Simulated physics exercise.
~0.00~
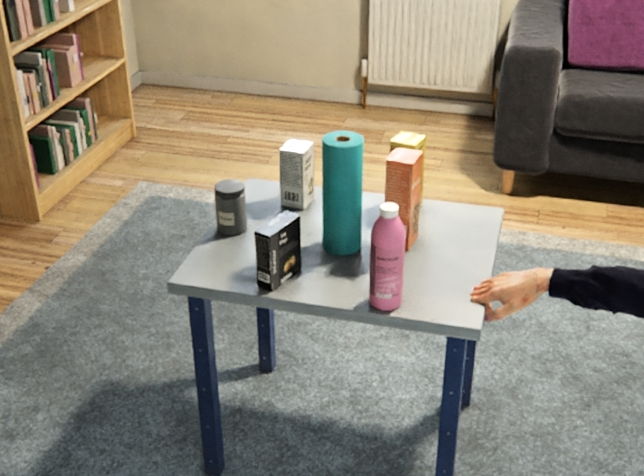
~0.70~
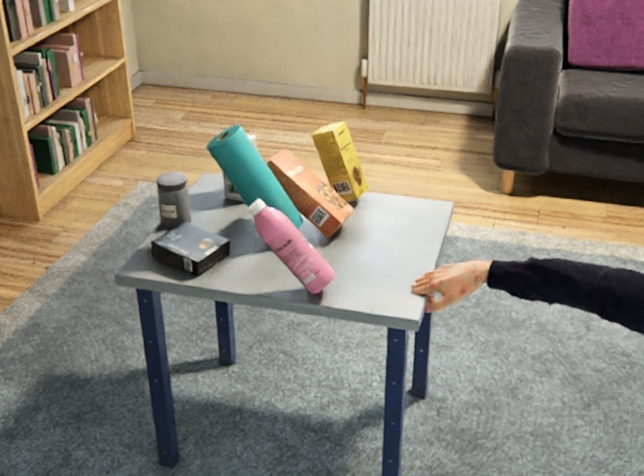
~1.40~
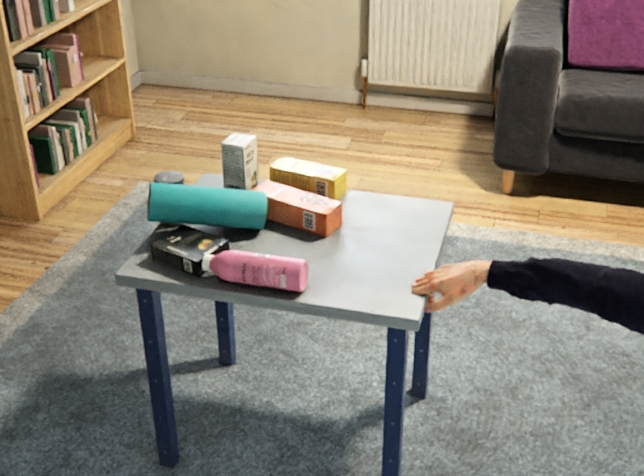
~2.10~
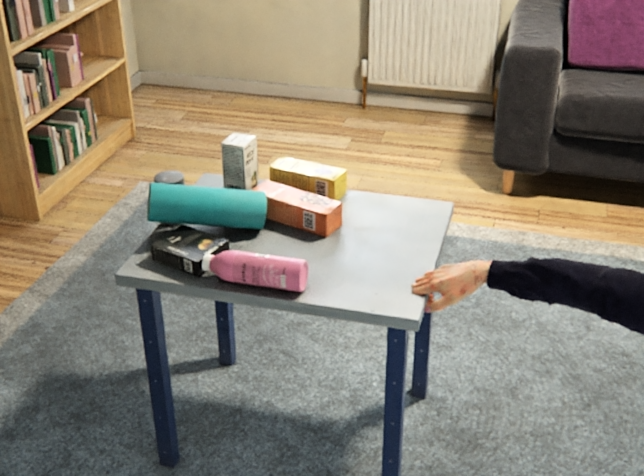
To begin with, seven items stand upright on a light grey table with blue legs, among them a tall turquoise roll, a pink bottle and several cartons, while a hand grips the right edge. The table is then dragged to the left. The black packet goes over onto its side, and the turquoise roll, pink bottle, orange carton and yellow carton lean steeply. Those four then drop onto their sides as well. Finally, the five toppled items lie still on the tabletop, the white carton remains standing behind them, and the hand stays at the edge.
